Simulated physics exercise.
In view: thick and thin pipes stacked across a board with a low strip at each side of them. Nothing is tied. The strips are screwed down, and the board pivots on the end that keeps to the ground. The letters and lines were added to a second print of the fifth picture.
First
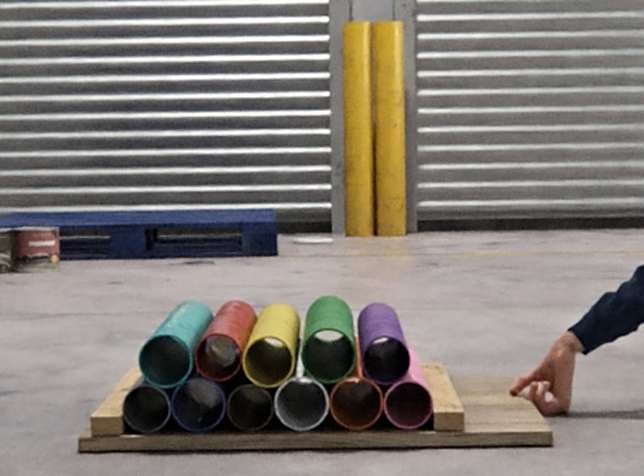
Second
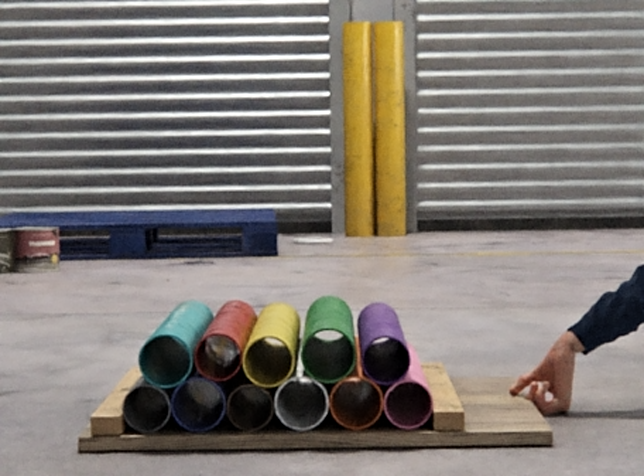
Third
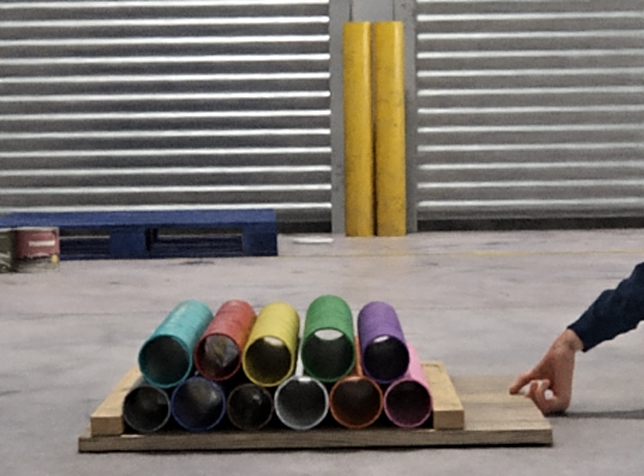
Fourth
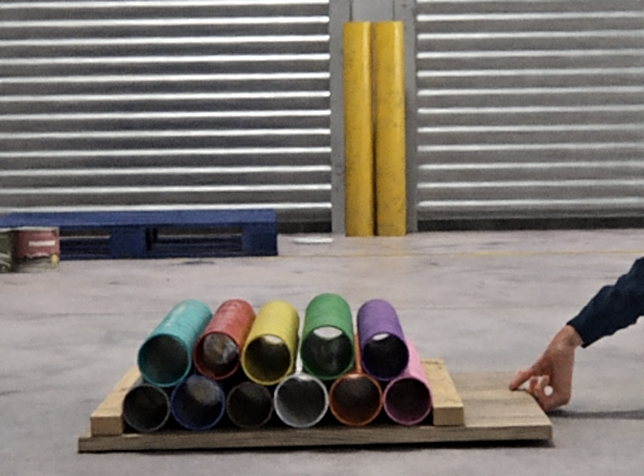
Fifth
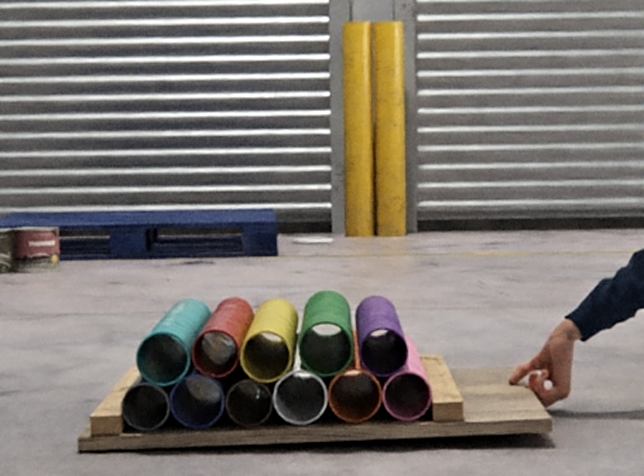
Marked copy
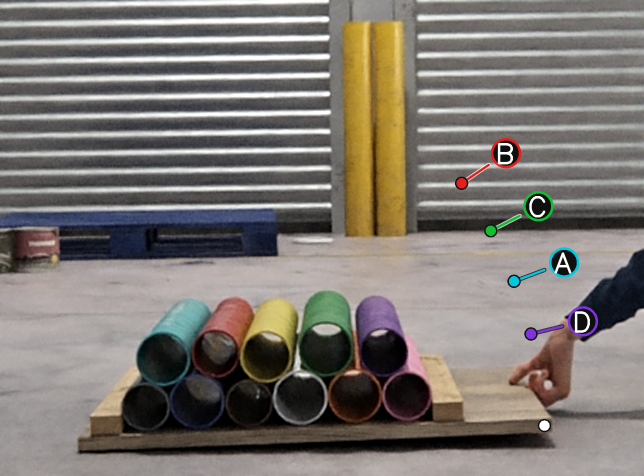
Board stacked with colourful pipes resting on a concrete floor, then tilting very slightly as a hand lifts its right end.
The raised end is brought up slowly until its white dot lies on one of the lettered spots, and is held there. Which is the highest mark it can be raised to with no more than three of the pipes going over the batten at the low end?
The highest mark that will do is C.
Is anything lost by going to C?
Yes, at C.
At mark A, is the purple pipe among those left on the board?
Yes, with A.
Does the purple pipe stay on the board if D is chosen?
Yes.
On the copy, A at (514, 281); B at (462, 184); C at (491, 231); D at (531, 334); the white dot at (544, 425).
On C. First, board at 16°.
Then, board at 27°.
Finally, board at 27°, three over the low batten (yellow, turquoise, red).
By contrast, A none over the low batten; B four over the low batten (yellow, turquoise, green, red); D none over the low batten.
